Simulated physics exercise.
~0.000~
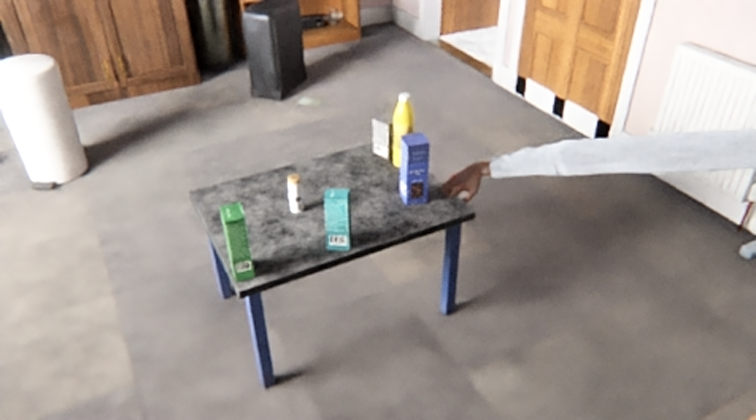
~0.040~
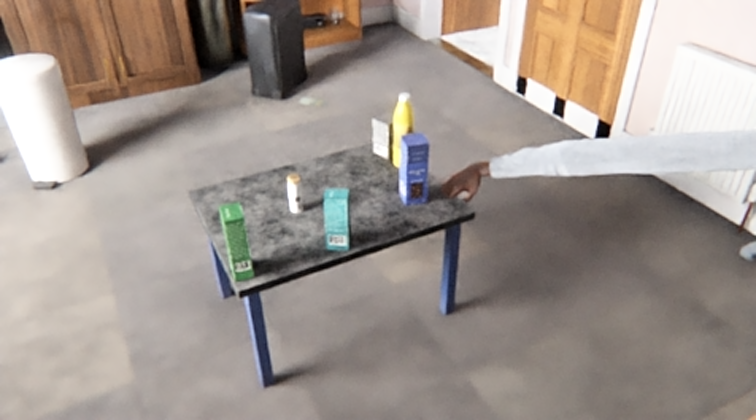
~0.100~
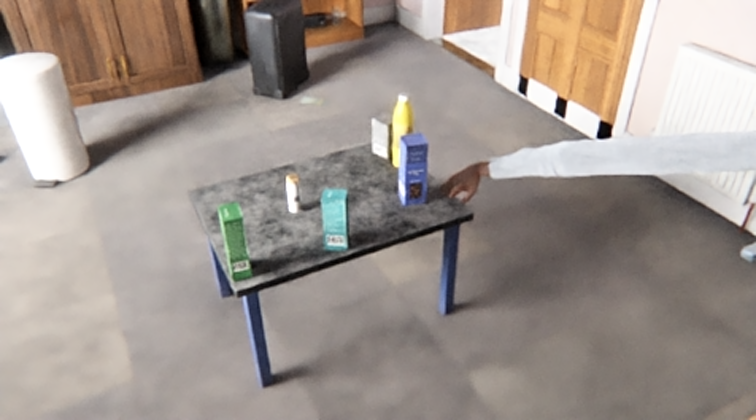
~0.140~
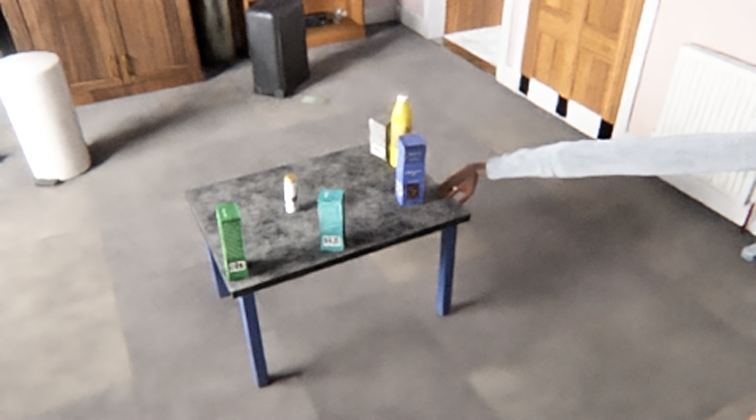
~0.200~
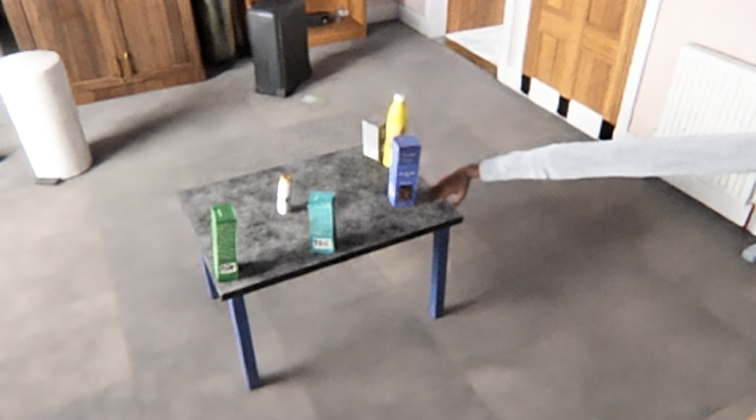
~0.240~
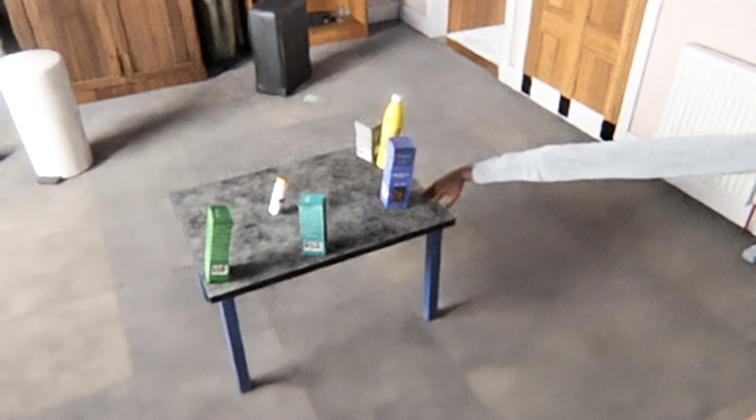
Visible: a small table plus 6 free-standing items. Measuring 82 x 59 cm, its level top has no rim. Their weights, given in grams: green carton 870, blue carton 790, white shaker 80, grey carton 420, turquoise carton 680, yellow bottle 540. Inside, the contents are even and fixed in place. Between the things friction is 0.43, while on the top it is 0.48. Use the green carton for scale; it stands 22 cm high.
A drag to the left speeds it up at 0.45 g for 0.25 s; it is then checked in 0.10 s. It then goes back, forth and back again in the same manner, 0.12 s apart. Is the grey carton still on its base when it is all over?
Yes. Still up.
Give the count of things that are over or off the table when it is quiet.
I count 5.
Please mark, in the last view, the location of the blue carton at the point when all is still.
I'd put it at around (359, 213).
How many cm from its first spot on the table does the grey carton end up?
I'd say about 6 cm between start and finish.
After 0.64 s, table along by 17 cm; grey carton slid 9 cm near (325, 150); turquoise carton on its side; green carton on its side.
After 1.34 s, table along by 19 cm; grey carton slid 5 cm near (329, 149); blue carton on its side; turquoise carton on its side.
At rest (2.5 s), tipped over on the table, green carton, blue carton, white shaker, turquoise carton and yellow bottle; not toppled but over 5 cm from the start, grey carton. In the last view, grey carton near (373, 137).
